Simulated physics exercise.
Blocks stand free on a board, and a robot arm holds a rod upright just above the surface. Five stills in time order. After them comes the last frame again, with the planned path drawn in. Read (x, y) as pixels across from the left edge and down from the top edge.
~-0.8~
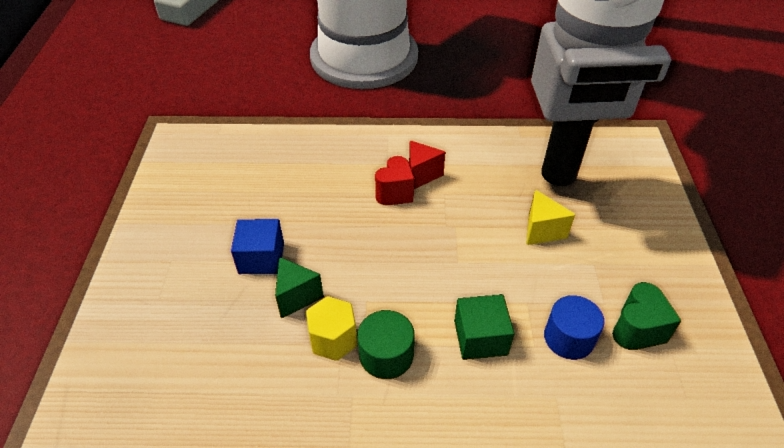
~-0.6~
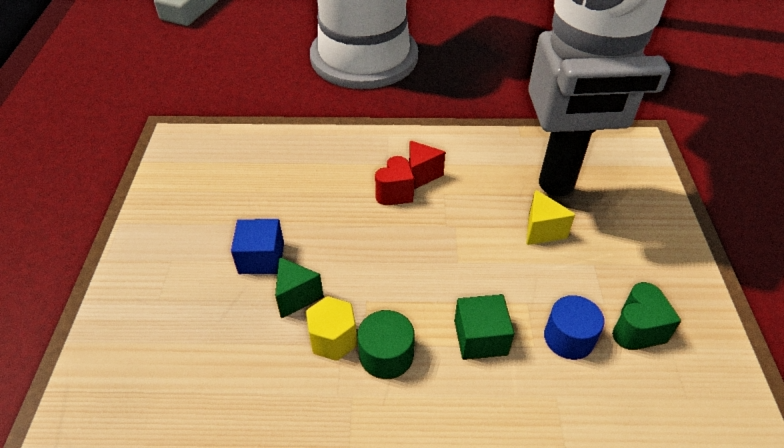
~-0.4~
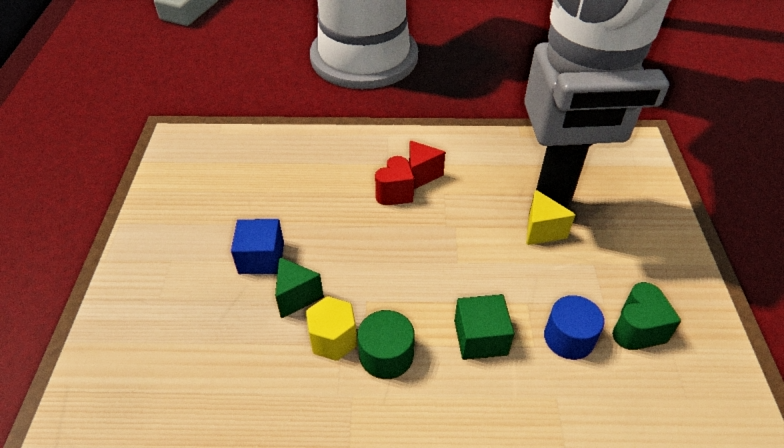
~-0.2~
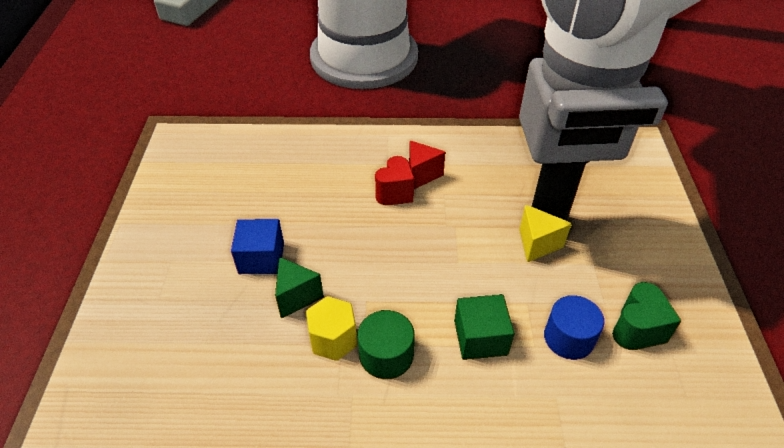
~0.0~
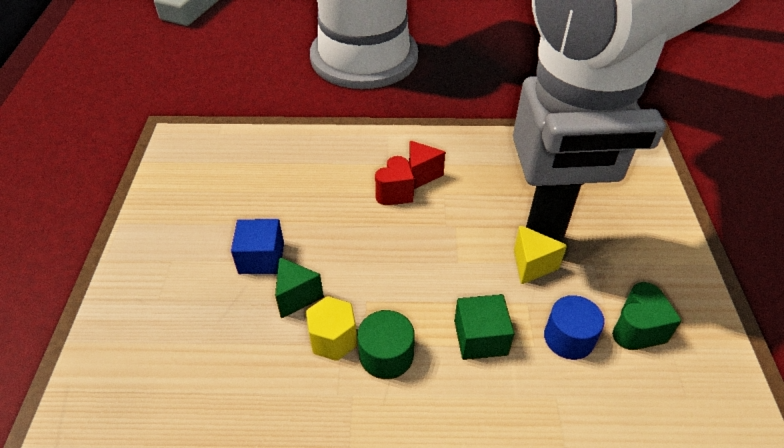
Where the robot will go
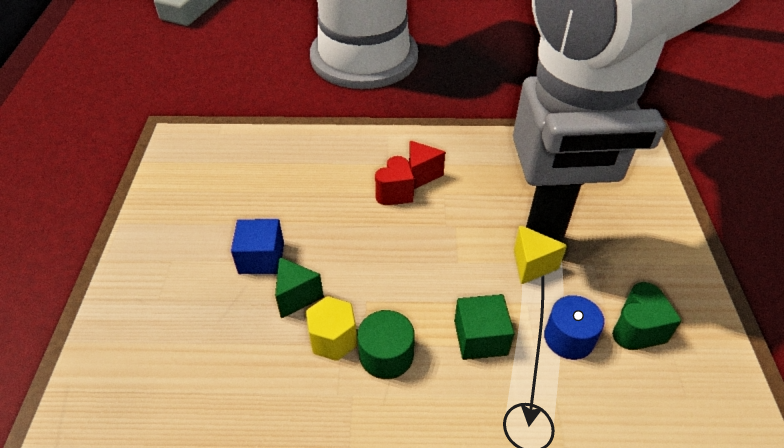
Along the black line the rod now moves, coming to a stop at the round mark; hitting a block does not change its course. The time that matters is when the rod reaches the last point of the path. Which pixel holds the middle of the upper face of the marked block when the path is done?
I expect it at (596, 349).
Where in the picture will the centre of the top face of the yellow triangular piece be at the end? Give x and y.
At roughly (498, 365).
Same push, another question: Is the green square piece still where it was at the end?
In short: No.
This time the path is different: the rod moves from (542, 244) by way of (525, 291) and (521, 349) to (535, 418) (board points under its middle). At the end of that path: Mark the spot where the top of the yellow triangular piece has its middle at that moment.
Its top centre is at about (502, 404).
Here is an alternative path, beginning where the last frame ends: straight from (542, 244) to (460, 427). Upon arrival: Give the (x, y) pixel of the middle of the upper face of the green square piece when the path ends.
The top centre is at (436, 343).
The line goes from (542, 244) through (541, 326) to (529, 427); the dot is on the blue disc.
On the path given first. One third of the way, rod at (546, 287); yellow triangular piece at (525, 293), turned 10° clockwise.
Two thirds of the way, rod at (541, 348); green square piece at (474, 322), turned 30° clockwise; yellow triangular piece at (511, 350), turned 35° clockwise; blue disc at (596, 349).
At the end, rod at (532, 419); green square piece at (474, 322), turned 30° clockwise; yellow triangular piece at (498, 365), turned 70° clockwise; blue disc at (596, 349); green heart unmoved.
